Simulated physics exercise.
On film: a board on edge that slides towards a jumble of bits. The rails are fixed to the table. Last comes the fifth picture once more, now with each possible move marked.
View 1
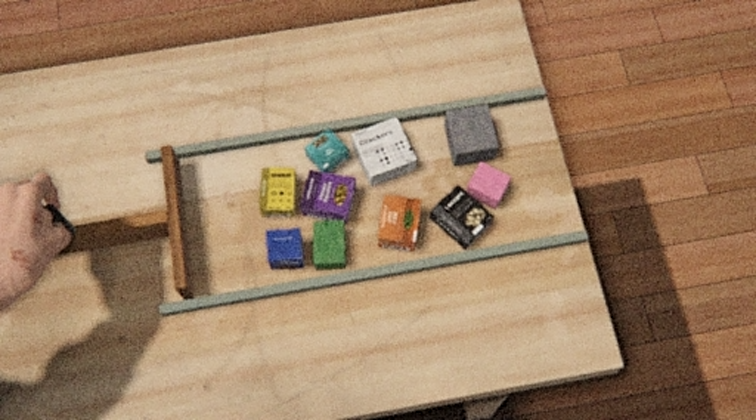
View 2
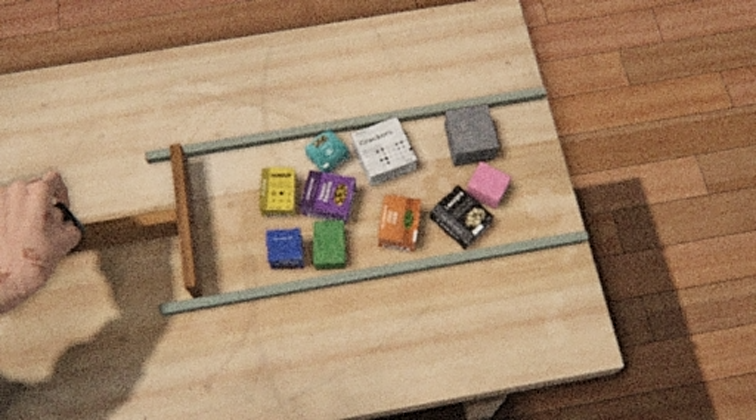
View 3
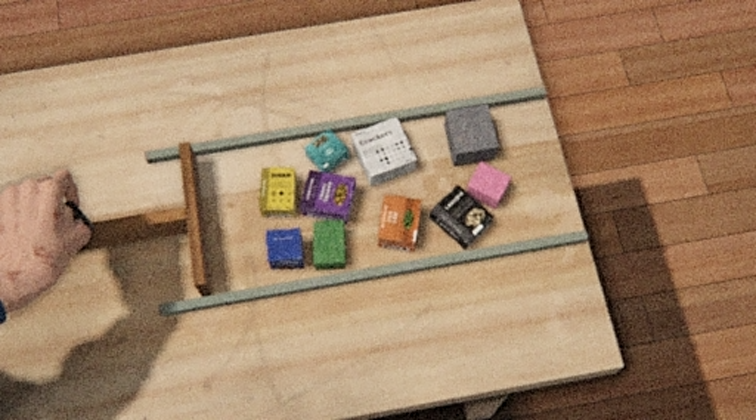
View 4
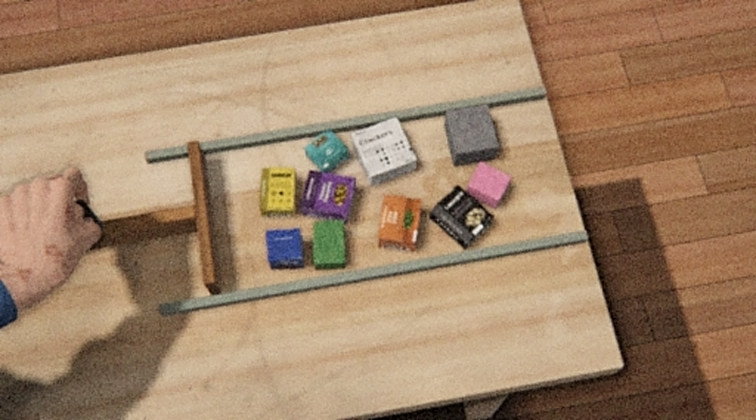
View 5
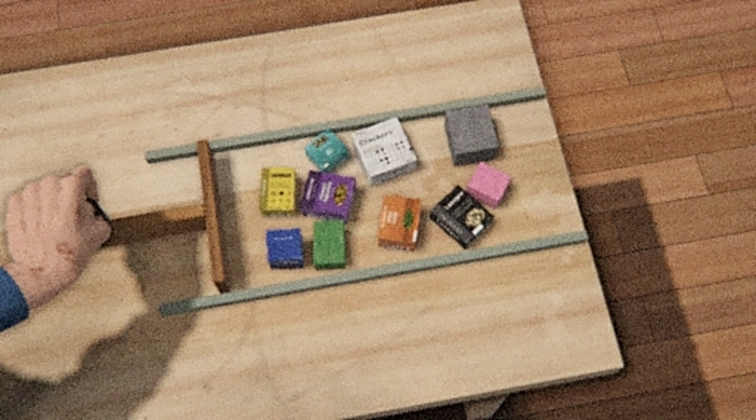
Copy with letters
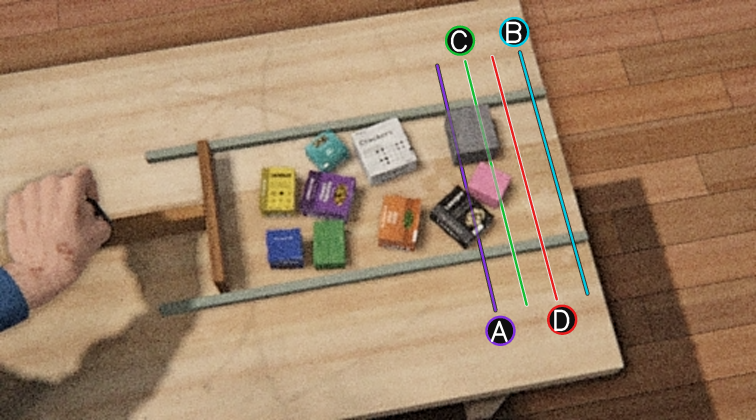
A hand slides a wooden board slowly right toward a cluster of small colourful boxes and blocks.
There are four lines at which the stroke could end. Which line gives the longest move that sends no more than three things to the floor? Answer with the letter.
Line A.
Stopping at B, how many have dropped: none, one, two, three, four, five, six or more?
Six or more.
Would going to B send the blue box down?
By then, yes.
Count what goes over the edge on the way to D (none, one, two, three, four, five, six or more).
In all, six or more.
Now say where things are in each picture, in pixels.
In the first frame, white packet (384, 152); turquoise packet (327, 153); grey block (471, 135).
In the second frame, board (182, 213); black box (462, 217).
In the third frame, board (191, 211); green block (330, 245).
In the fourth frame, board (201, 210); pink block (488, 186).
In the fifth frame, board (210, 208); purple packet (329, 197); white packet (384, 152); turquoise packet (327, 153).
On the marked copy, A at (465, 181); B at (552, 166); C at (494, 176); D at (523, 171).
Taking A. A third of the way, board (303, 192); black box (468, 219); turquoise packet (340, 147).
Two thirds of the way, board (395, 177); black box (547, 209); grey block (496, 127).
When it is over, board (463, 166); grey block over the edge; black box over the edge; two fallen.
As for the rest, B drops ten; C drops four; D drops seven.
